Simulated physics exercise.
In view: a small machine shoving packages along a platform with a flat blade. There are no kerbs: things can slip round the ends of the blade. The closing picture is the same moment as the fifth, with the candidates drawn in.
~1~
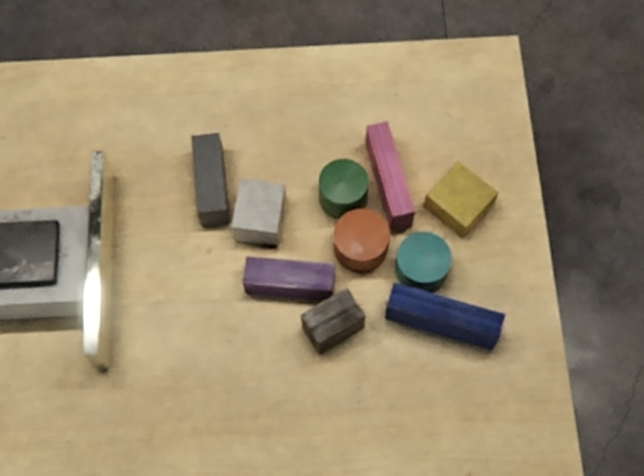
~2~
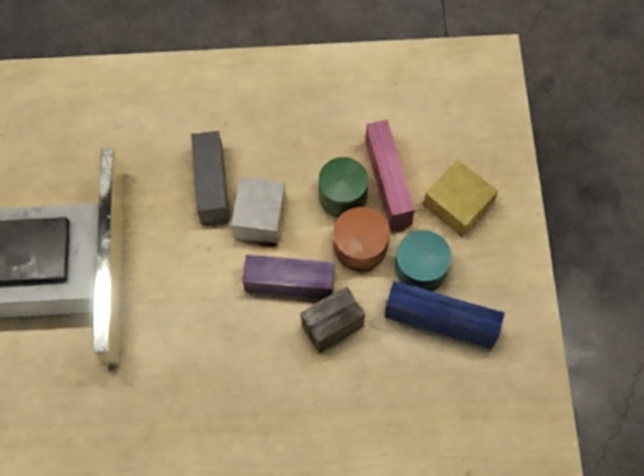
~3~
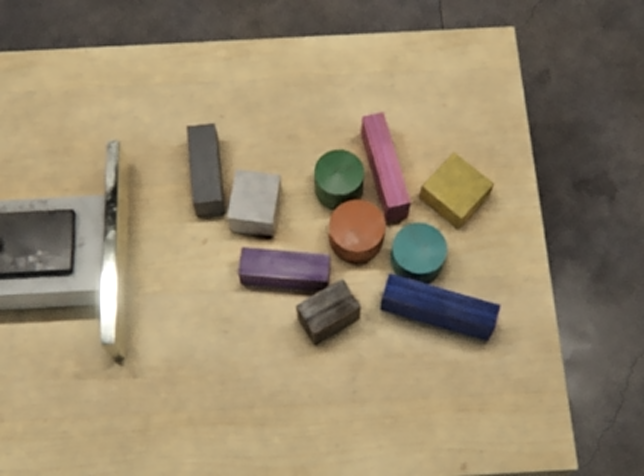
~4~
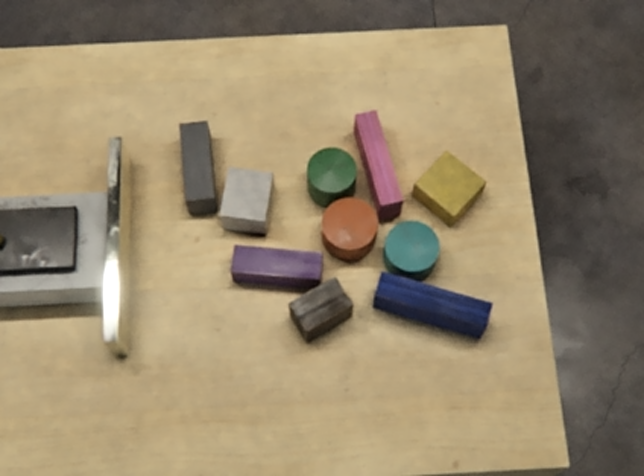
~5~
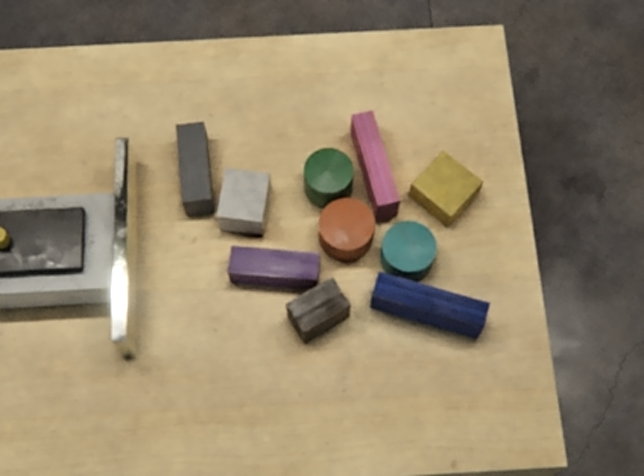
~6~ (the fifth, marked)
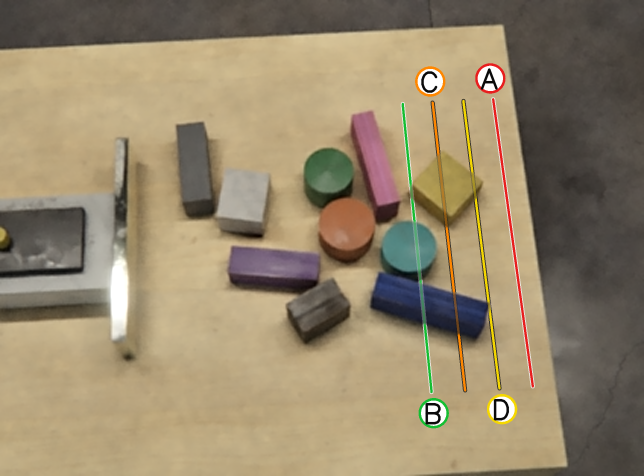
Flat-bladed machine creeping right across a pale platform towards a loose cluster of coloured blocks and round canisters, not touching them.
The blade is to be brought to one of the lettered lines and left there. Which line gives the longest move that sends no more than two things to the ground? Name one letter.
No third one falls up to B.
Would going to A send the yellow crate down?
Yes.
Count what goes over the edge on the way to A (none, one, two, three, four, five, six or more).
By then, six or more.
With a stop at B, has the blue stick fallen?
No.
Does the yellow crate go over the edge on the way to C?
Yes.
On the marked copy, A at (512, 235); B at (416, 240); C at (448, 238); D at (480, 236).
With B. Early on, robot (151, 234); grey bar (250, 166); green canister (334, 178).
Further on, robot (260, 228); yellow crate (514, 193); pink stick (466, 151).
At the end, robot (339, 224); pink stick over the edge; yellow crate over the edge; two fallen.
As for the rest, A drops nine; C drops five; D drops seven.
